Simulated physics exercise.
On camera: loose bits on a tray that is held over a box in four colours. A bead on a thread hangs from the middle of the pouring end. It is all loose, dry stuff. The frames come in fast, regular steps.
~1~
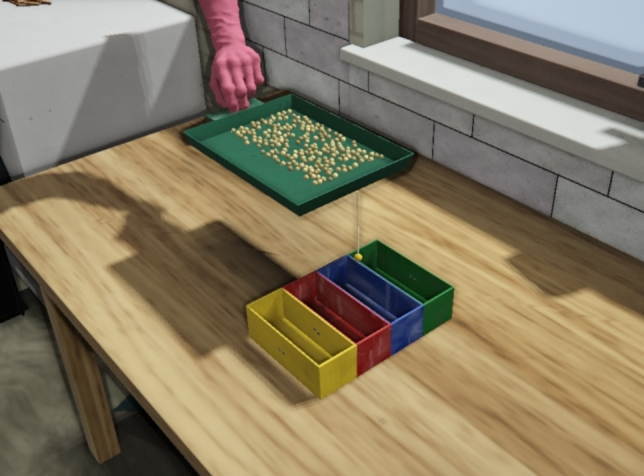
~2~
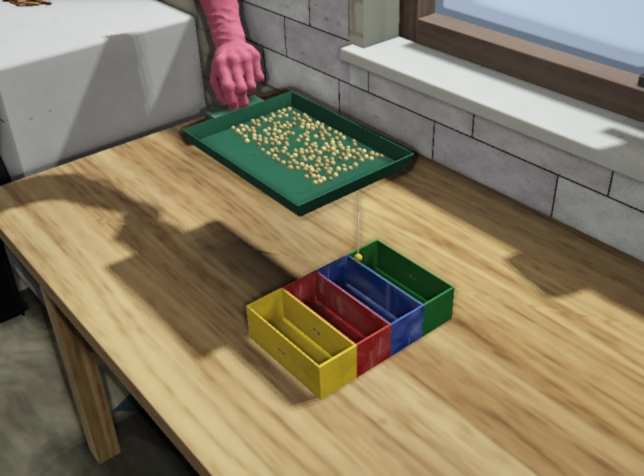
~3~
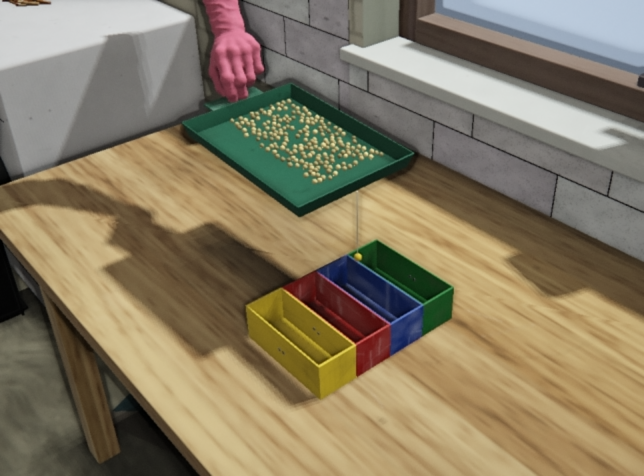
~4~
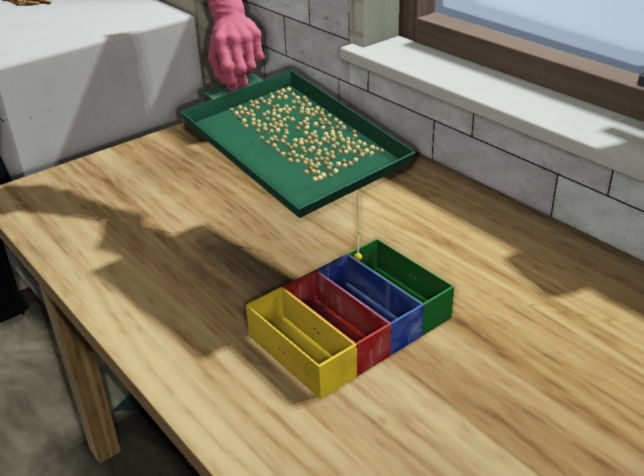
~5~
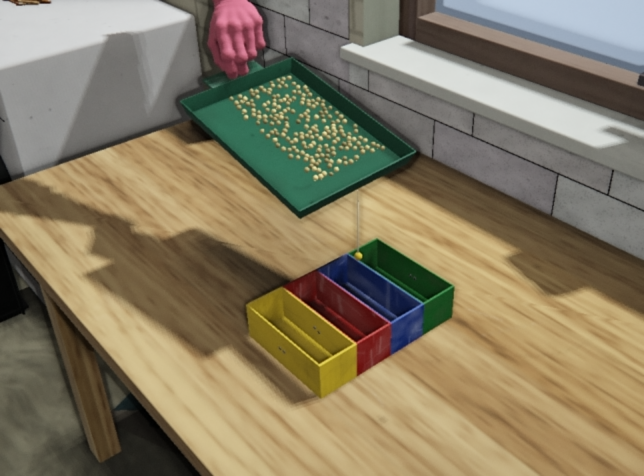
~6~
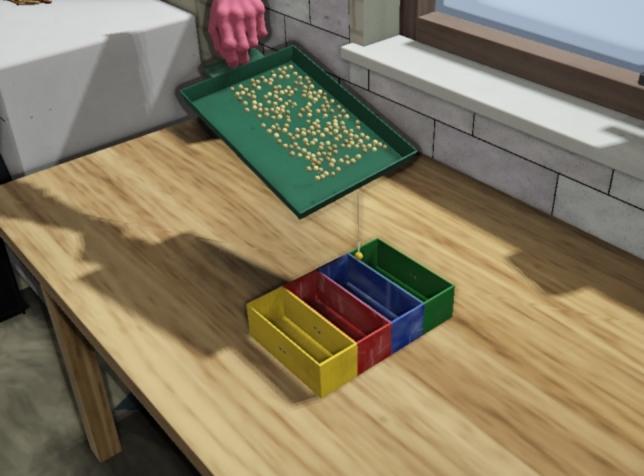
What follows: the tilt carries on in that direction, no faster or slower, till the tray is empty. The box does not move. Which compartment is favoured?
The red cell gets the most.
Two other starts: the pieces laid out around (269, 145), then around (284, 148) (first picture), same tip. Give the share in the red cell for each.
Near 80 % and 70 %.
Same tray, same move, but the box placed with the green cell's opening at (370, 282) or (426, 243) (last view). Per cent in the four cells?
About 100 and 80 per cent.
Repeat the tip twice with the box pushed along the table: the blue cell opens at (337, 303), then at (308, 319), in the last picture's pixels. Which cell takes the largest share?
First the blue cell, then green.
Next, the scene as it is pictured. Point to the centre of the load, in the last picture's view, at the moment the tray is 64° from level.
Around (335, 199).
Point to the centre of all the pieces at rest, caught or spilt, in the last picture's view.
Roughly at (347, 331).
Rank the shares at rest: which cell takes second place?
The runner-up: The cell in blue.
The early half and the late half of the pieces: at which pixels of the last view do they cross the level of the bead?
First near (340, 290), later near (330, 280).
Soon, tray tipped steeply; most on the tray; a small part in the yellow cell; a small part in the red cell; a small part falling or outside the box.
A while on, tray tipped past a quarter turn; a small part on the tray; about a third in the red cell; about a quarter in the blue cell; a small part in the yellow cell; about a quarter falling or outside the box.
Towards the end, tray tipped past a quarter turn; about two thirds in the red cell; about a third in the blue cell; a small part in the yellow cell; a stray few in the green cell; a stray few falling or outside the box.
Finally, tray tipped past a quarter turn; about two thirds in the red cell; about a third in the blue cell; a small part in the yellow cell; a stray few in the green cell; a stray few outside the box.
